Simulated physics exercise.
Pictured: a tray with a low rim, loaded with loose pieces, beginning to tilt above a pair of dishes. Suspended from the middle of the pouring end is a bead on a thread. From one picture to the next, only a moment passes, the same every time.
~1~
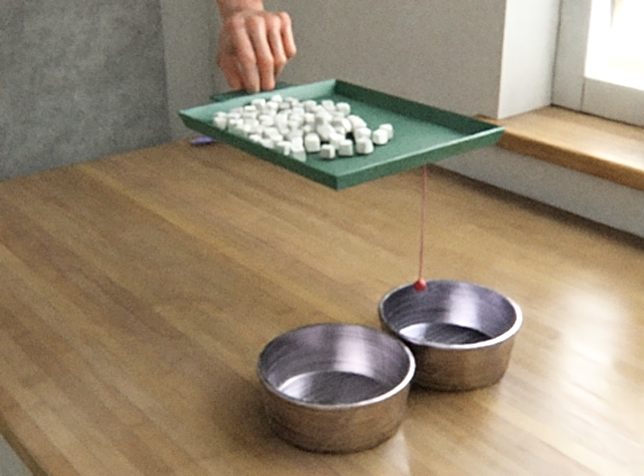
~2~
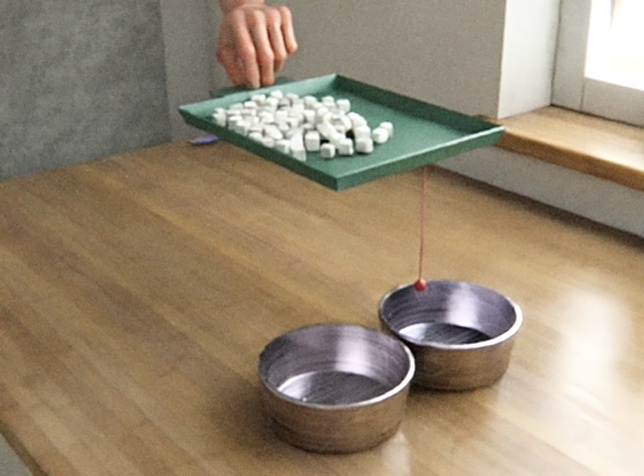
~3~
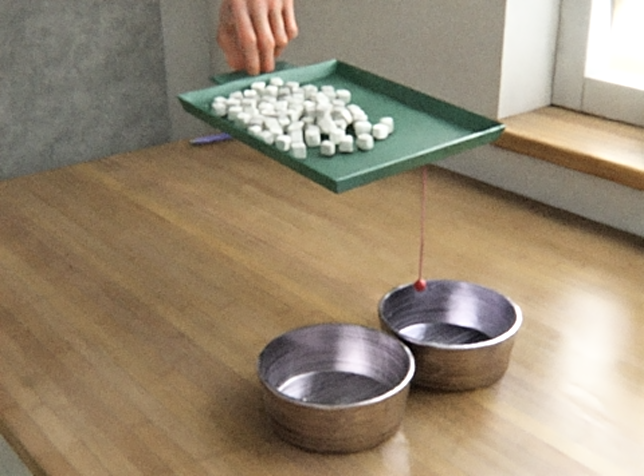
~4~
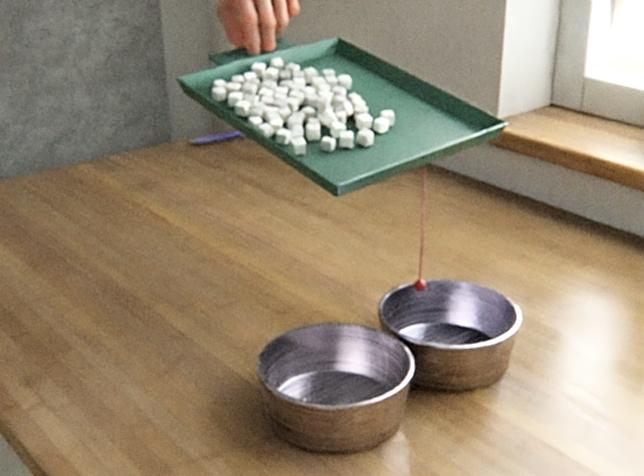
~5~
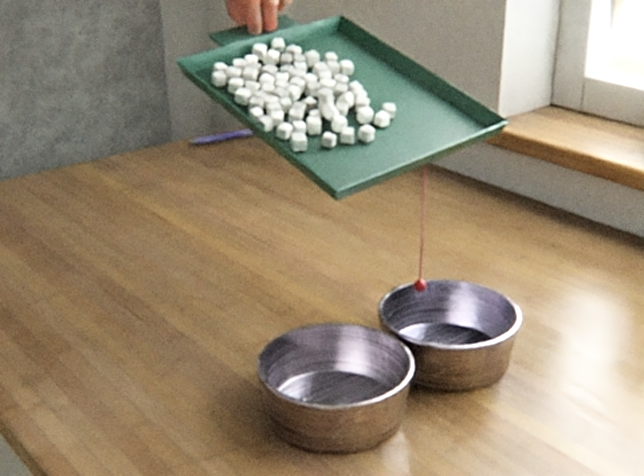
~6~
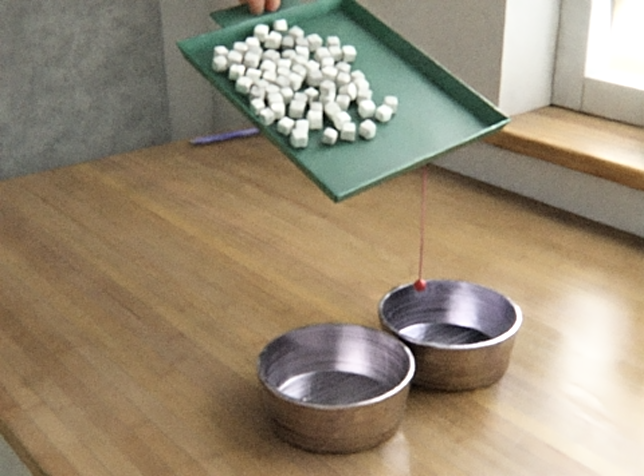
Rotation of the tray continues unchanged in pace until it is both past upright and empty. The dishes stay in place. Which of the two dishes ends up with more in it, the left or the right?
The fuller one at the end is the dish on the left, no doubt.
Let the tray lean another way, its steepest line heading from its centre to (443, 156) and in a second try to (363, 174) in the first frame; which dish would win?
Heading one: The dish placed right; heading two: The dish placed left.
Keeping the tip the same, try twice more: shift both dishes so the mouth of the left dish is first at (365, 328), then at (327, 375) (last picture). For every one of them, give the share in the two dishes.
First placement near 60 percent, second near 80 percent.
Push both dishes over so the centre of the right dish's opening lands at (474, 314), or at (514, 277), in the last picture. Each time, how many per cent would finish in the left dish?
The first try yields 80% and the second yields 30%.
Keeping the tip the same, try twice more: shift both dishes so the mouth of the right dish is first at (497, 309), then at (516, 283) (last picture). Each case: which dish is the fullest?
The dish to the left; the dish to the left.
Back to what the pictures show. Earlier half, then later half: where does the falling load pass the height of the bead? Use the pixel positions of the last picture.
About (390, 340) to begin with, then about (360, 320).
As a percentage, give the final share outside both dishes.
Result: Near 20 % of the load.
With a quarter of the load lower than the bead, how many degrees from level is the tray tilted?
Angle reached: About 75°.
Just after the last frame, tray tipped steeply; roughly two thirds on the tray; just a few in the left dish; roughly a quarter in the air.
A moment on, tray tipped past a quarter turn; roughly two thirds in the left dish; about a tenth in the right dish; about a tenth outside both; about a tenth in the air.
Further on, tray tipped past a quarter turn; roughly two thirds in the left dish; about a tenth in the right dish; about a tenth outside both.
When it is over, tray tipped past a quarter turn; roughly two thirds in the left dish; about a tenth in the right dish; about a tenth outside both.
